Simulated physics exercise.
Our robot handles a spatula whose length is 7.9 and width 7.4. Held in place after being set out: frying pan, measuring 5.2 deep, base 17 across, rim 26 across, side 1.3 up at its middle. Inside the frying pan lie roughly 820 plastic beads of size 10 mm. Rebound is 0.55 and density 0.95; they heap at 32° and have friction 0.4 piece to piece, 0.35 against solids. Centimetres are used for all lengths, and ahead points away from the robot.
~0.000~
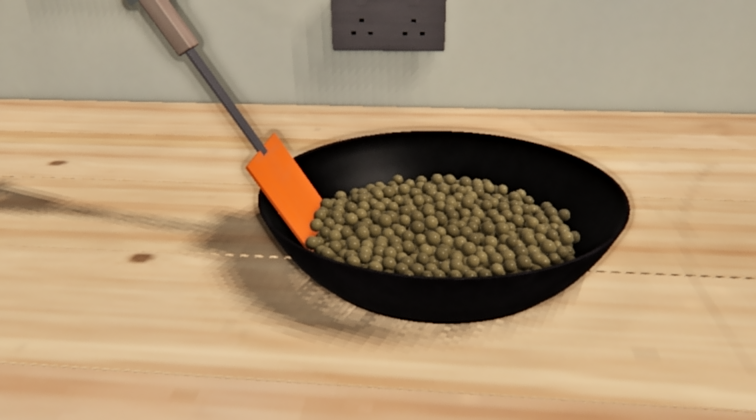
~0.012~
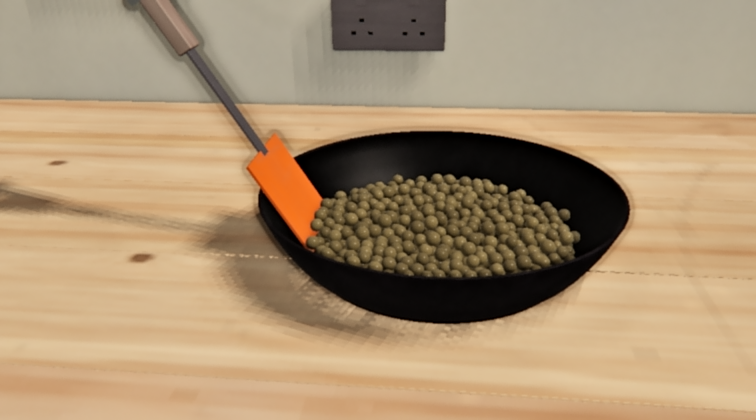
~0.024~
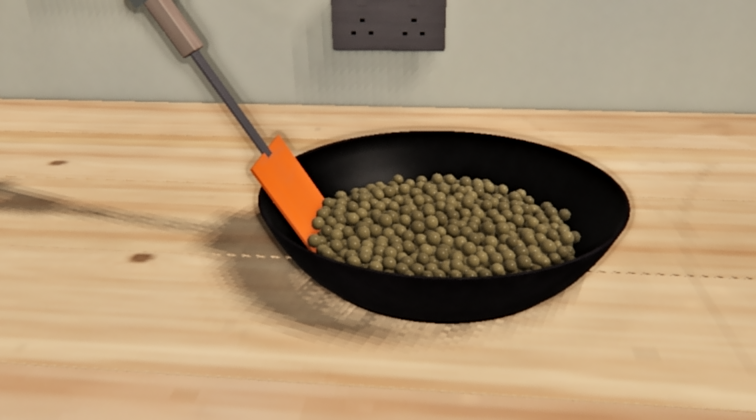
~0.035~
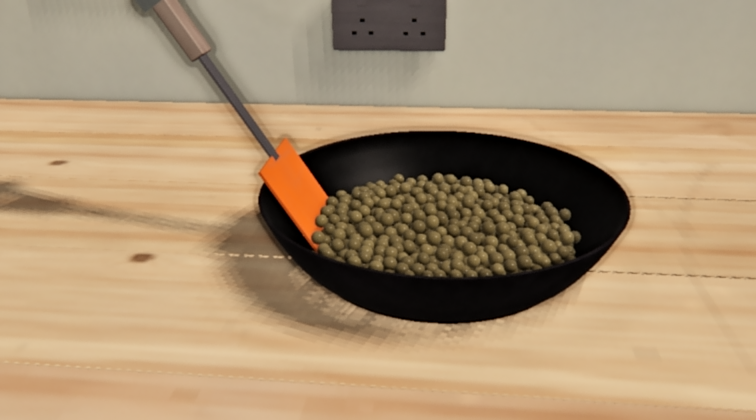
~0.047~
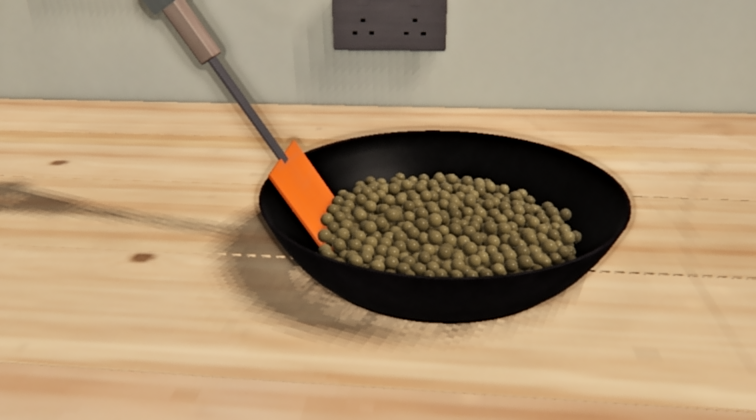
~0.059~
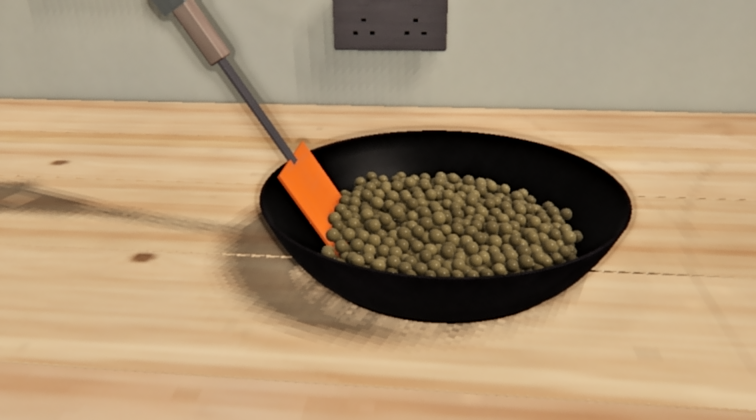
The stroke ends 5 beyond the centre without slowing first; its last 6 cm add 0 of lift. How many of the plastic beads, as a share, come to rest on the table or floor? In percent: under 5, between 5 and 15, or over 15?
Under 5 percent.
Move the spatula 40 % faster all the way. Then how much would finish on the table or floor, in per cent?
0 per cent, about.
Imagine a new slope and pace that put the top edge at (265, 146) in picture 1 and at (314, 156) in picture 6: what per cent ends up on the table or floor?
Close to 0 in a hundred.
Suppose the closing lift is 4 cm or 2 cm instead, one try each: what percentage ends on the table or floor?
Some 0 and 0 per cent.
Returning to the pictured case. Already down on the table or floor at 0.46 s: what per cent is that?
It comes to some 0 in a hundred.
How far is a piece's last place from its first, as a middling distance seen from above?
Distance: Near 3 cm.
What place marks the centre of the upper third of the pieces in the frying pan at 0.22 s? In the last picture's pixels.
Near pixel (486, 215).
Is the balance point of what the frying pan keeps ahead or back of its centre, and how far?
3.5 cm ahead.
After 0.14 s, sloping 58°, highest piece 5 above the table; 825 in the frying pan.
After 0.22 s, sloping 58°, highest piece 5 above the table; 825 in the frying pan.
After 0.46 s, sloping 58°, highest piece 5 above the table; 825 in the frying pan.
After 1.51 s, sloping 58°, highest piece 5 above the table; 825 in the frying pan.
At rest, 825 in the frying pan. That is 0 % on the table or floor.
